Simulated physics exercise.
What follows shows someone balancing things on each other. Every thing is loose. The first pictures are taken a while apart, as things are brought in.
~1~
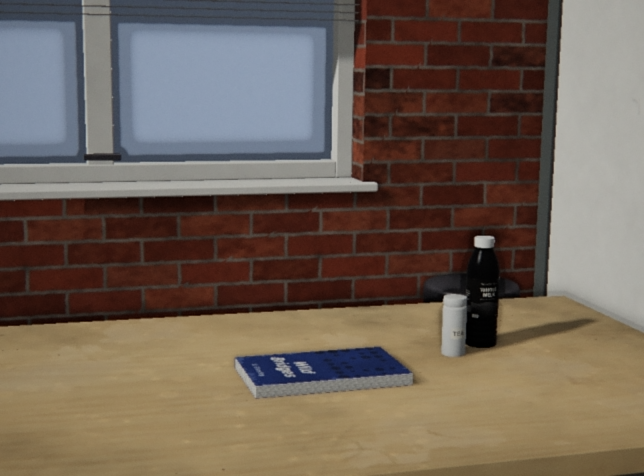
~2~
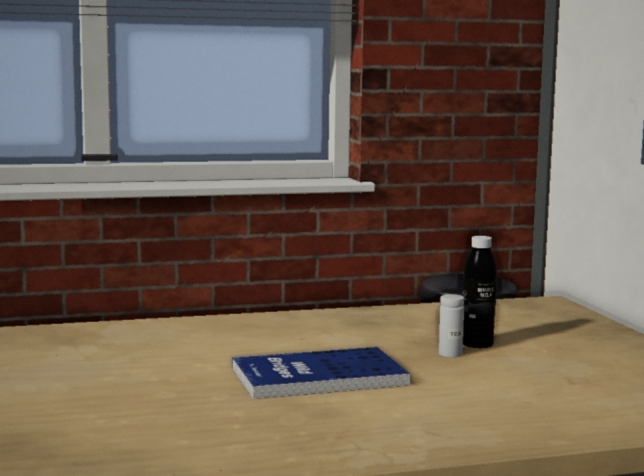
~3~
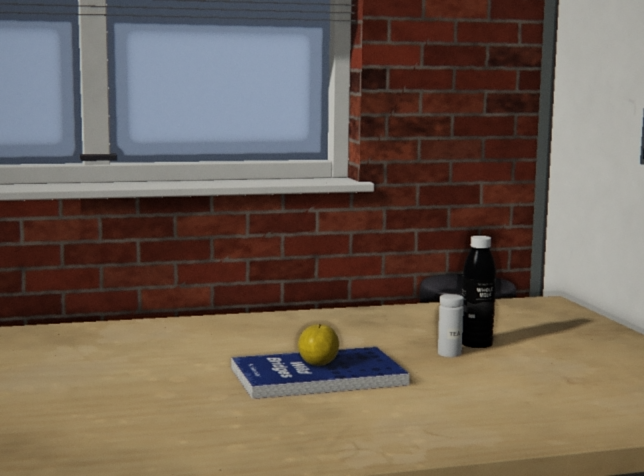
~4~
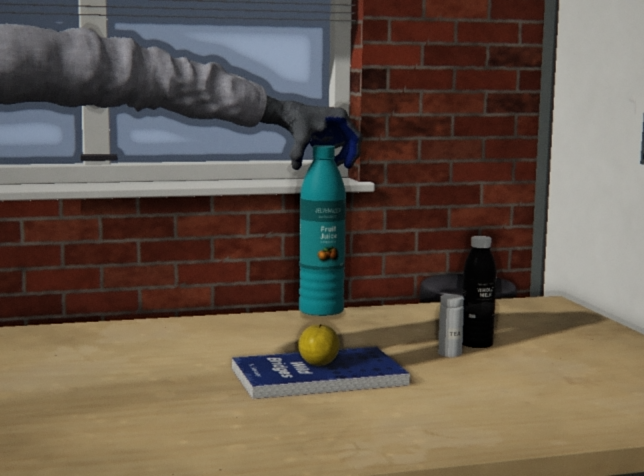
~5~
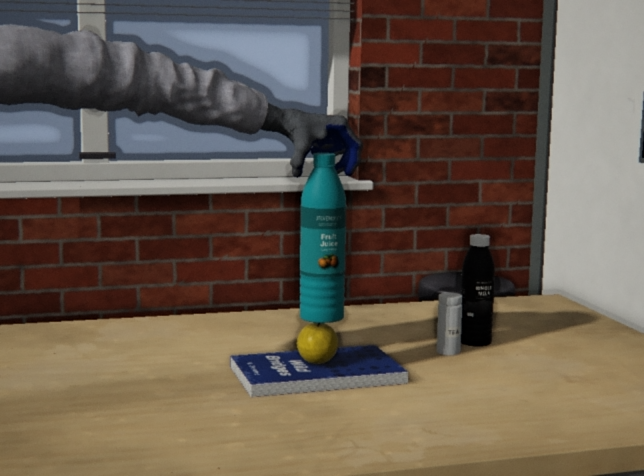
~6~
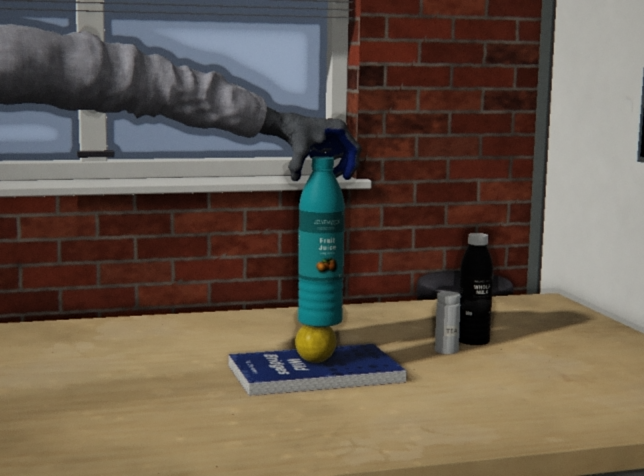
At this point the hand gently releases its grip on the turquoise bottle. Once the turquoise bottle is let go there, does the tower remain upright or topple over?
My guess is the pile will be unstable.
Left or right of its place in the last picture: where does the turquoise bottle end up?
Off rightwards in the picture.
Then, 0.50 s after the last picture, turquoise bottle tipped 33° from how it was near (357, 250).
Then, 0.60 s after the last picture, turquoise bottle now fallen.
Then, 0.70 s after the last picture, things are still on the move.
Then, 1.10 s after the last picture, nothing new.
At rest, fallen, turquoise bottle; the other 4 in place. Seen from the same camera at the end, turquoise bottle near (422, 337). The pile loses its balance.
